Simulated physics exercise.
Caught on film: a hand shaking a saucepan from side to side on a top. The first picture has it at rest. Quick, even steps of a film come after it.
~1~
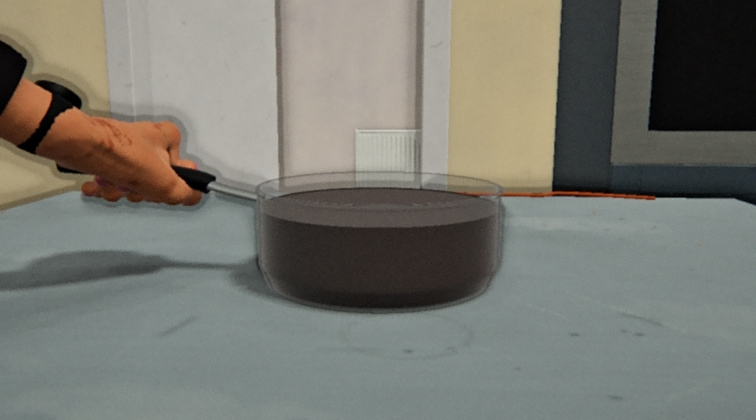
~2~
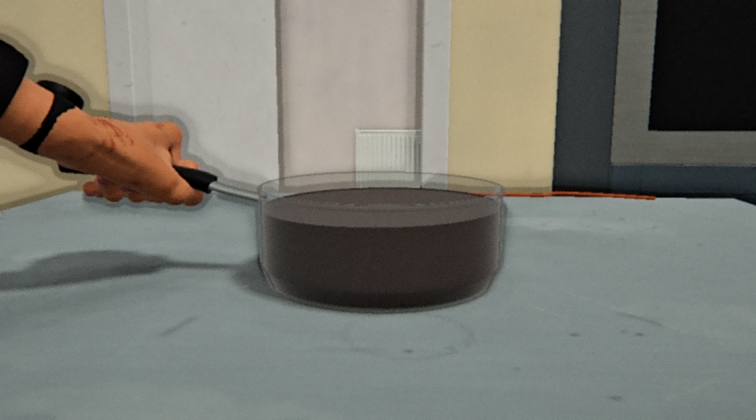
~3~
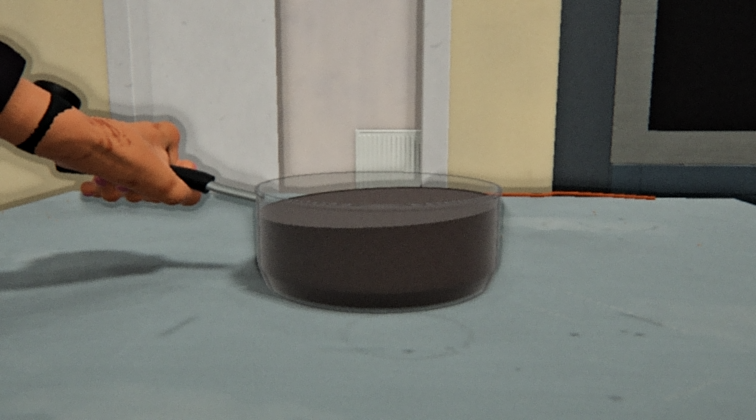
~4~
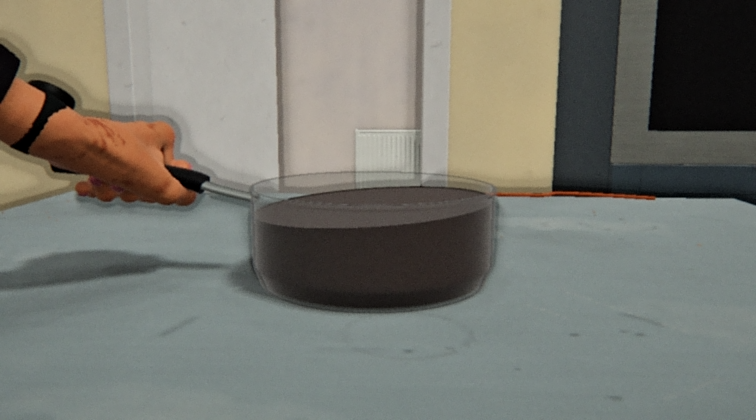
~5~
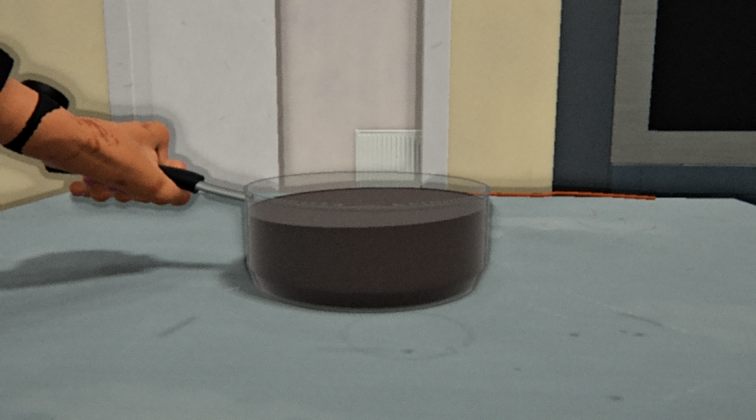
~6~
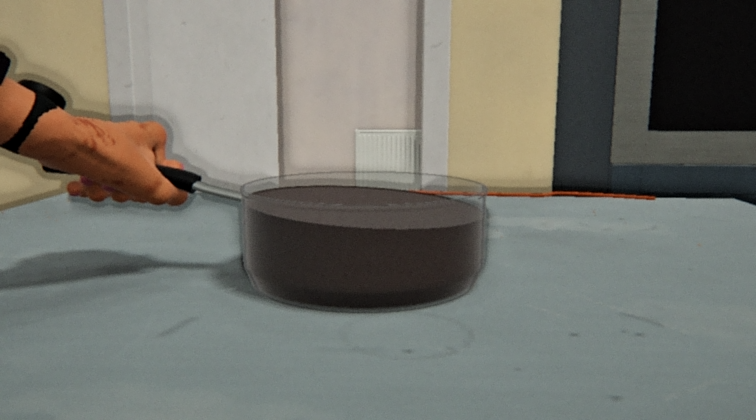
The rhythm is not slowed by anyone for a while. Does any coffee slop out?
It overflows.
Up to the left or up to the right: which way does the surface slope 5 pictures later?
The level is higher on the right end.
A moment on, the highest wave so far goes over the rim.
When it is over, the highest wave so far goes over the rim; some is on the top.
